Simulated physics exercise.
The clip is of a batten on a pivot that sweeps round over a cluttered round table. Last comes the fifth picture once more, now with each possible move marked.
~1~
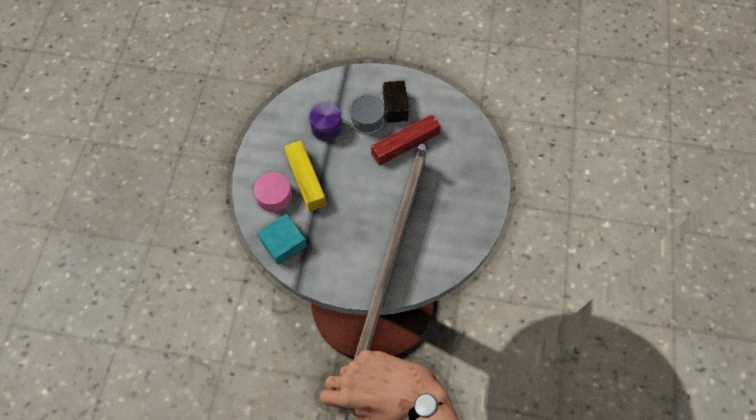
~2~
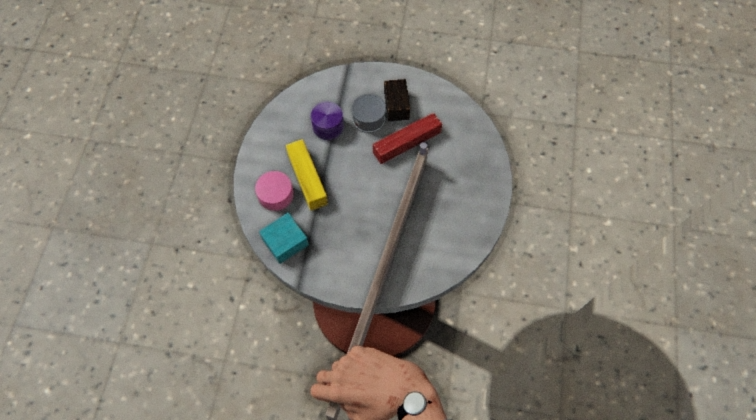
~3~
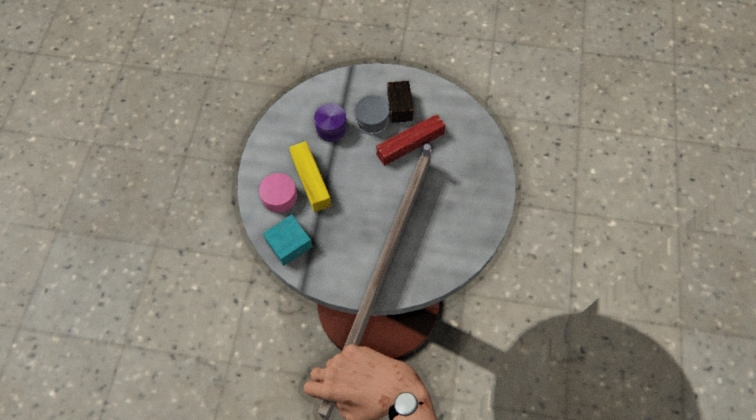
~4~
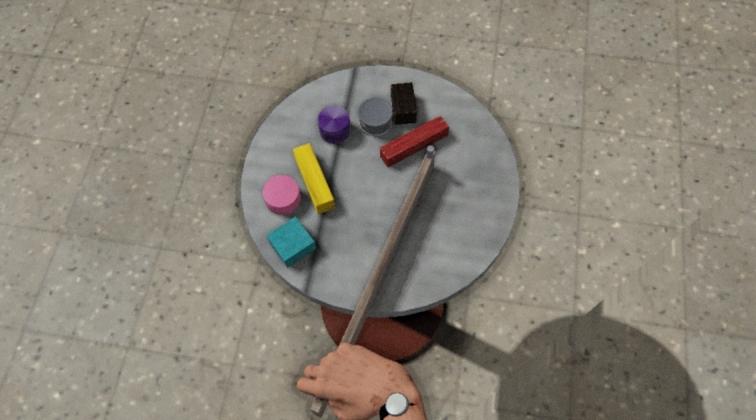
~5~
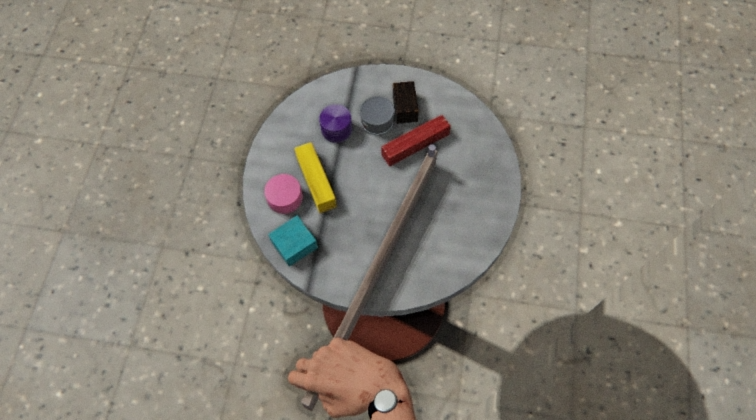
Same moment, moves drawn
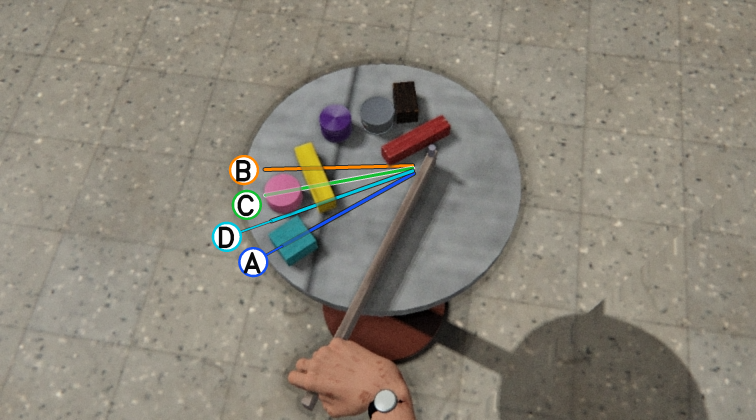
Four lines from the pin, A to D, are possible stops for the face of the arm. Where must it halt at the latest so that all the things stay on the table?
B is the last safe line.
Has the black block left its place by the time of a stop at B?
No.
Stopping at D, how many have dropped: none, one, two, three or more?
In all, none.
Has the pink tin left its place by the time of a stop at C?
Yes.
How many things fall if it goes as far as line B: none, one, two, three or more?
By then, none.
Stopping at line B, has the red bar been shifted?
No.
On the marked copy, A at (349, 209); B at (339, 168); C at (340, 182); D at (343, 196).
With B. Early on, arm (362, 210); turquoise block (293, 241); pink tin (284, 194).
Further on, arm (344, 181); pink tin (270, 162); turquoise block (274, 192).
At the end, arm (339, 157); pink tin (267, 122); turquoise block (275, 151); nothing has fallen.
As for the rest, A is safe but short; C is safe but short; D is safe but short.
